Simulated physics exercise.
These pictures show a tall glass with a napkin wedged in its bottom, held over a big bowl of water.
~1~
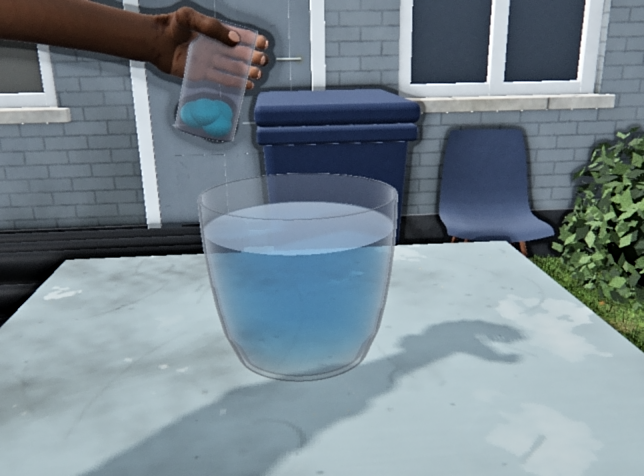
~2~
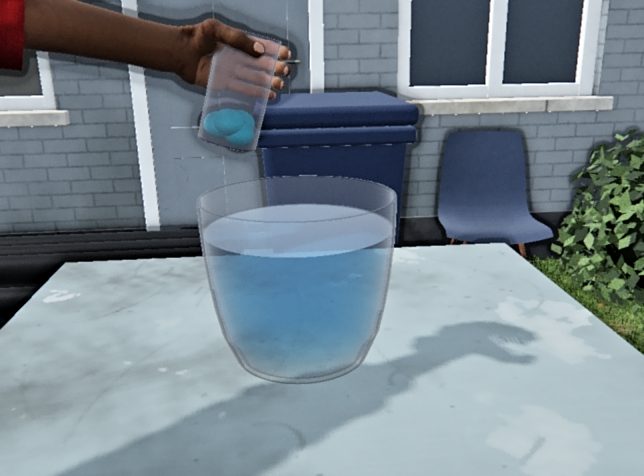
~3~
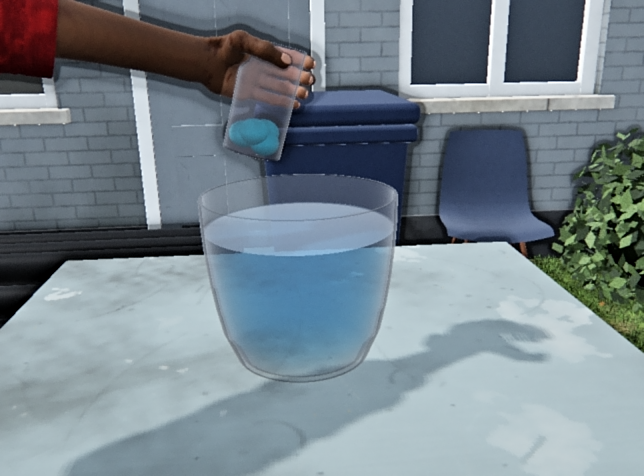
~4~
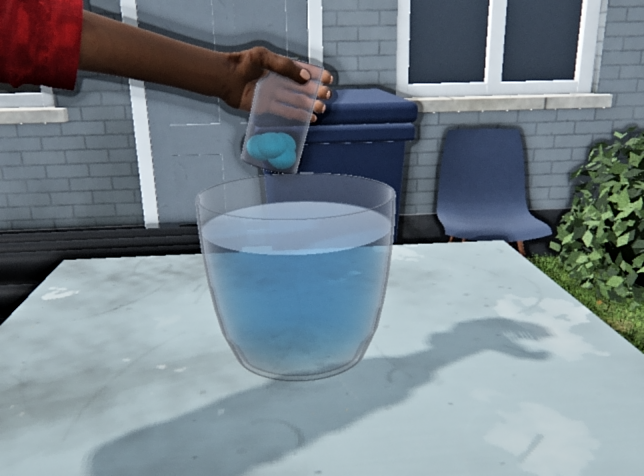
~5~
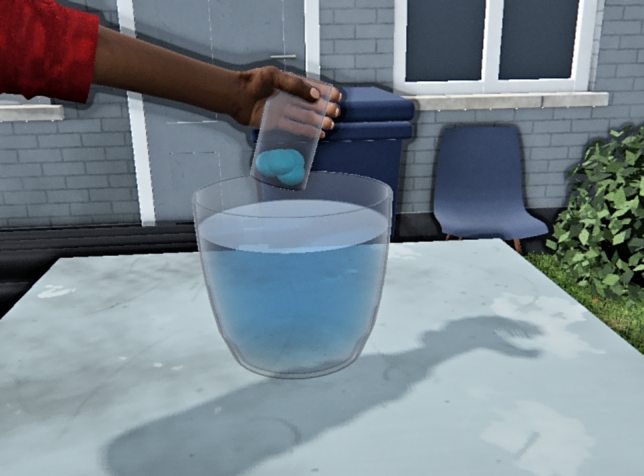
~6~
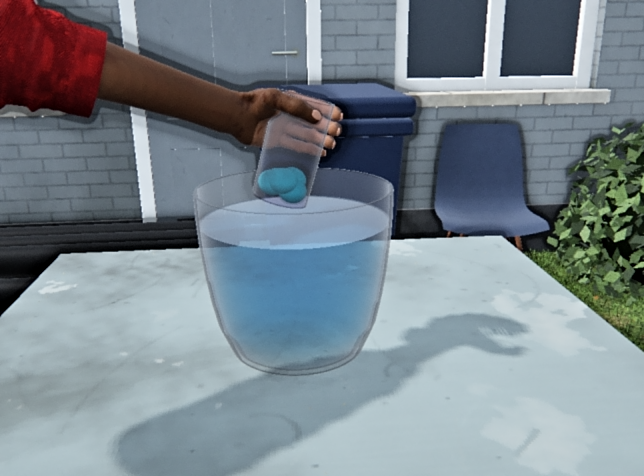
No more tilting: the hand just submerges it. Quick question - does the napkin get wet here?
Yes - water gets to it.
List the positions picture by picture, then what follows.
Tall glass (216, 77) mouth up; above the big bowl, in the first frame.
Tall glass (239, 87) mouth up; napkin (230, 128); coming down, in the second frame.
Tall glass (264, 97) mouth up; lower, in the third frame.
Tall glass (282, 111) mouth up; napkin (272, 150); lower still, in the fourth frame.
Tall glass (291, 128) mouth up; close to the surface, in the fifth frame.
Tall glass (293, 147) mouth up; napkin (283, 185); just over the surface, in the sixth frame.
A moment on, the tall glass enters the water.
Further on, water pours in as the air escapes.
When it is over, the tall glass is under, flooded, and the napkin is wet.
